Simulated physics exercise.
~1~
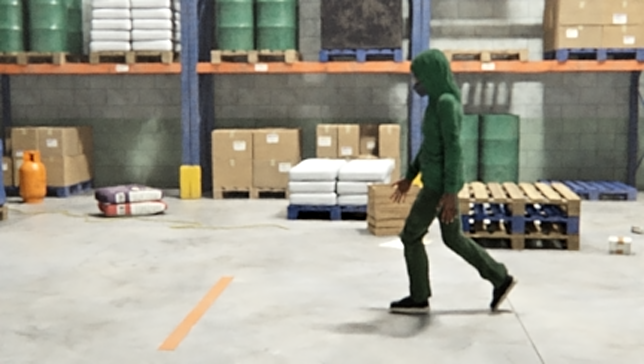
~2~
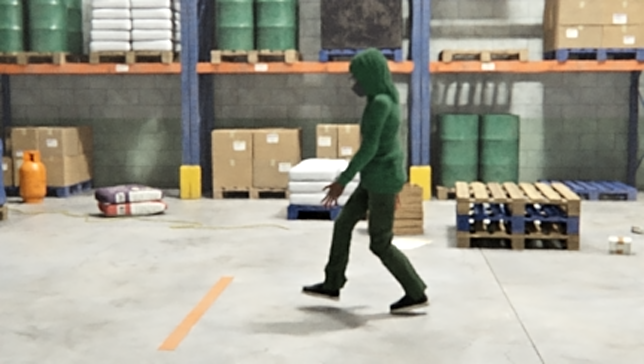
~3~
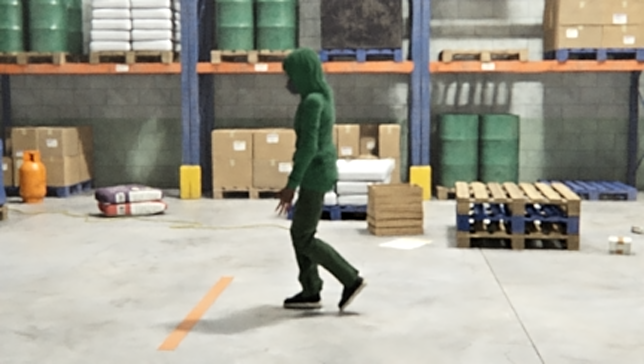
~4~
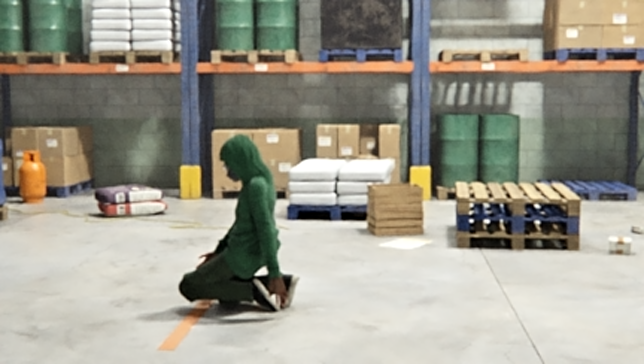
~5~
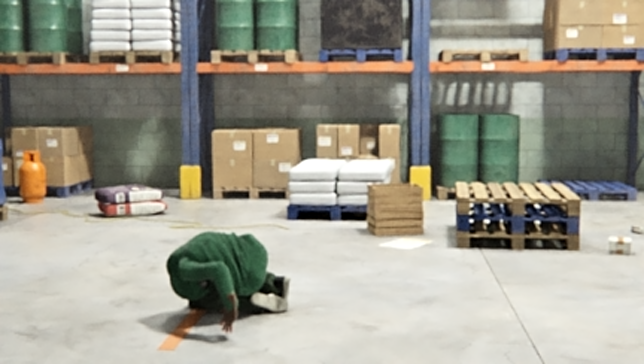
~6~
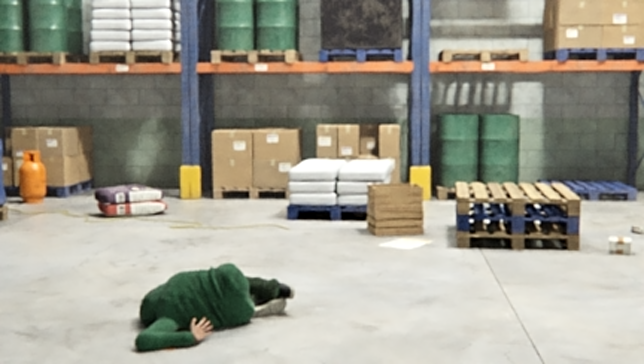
A person in a green hooded top and dark green trousers walks left across a pale concrete warehouse floor, seen from the side by a still camera. Behind stand blue and orange racks with green drums, cardboard boxes, white sacks and pallets, and an orange gas cylinder sits at far left. Nearing a strip of orange tape on the floor, the person drops to the knees, then folds forward with a hand reaching to the ground. The body tips down onto the floor and ends lying there, head past the tape to the left, hips short of it.
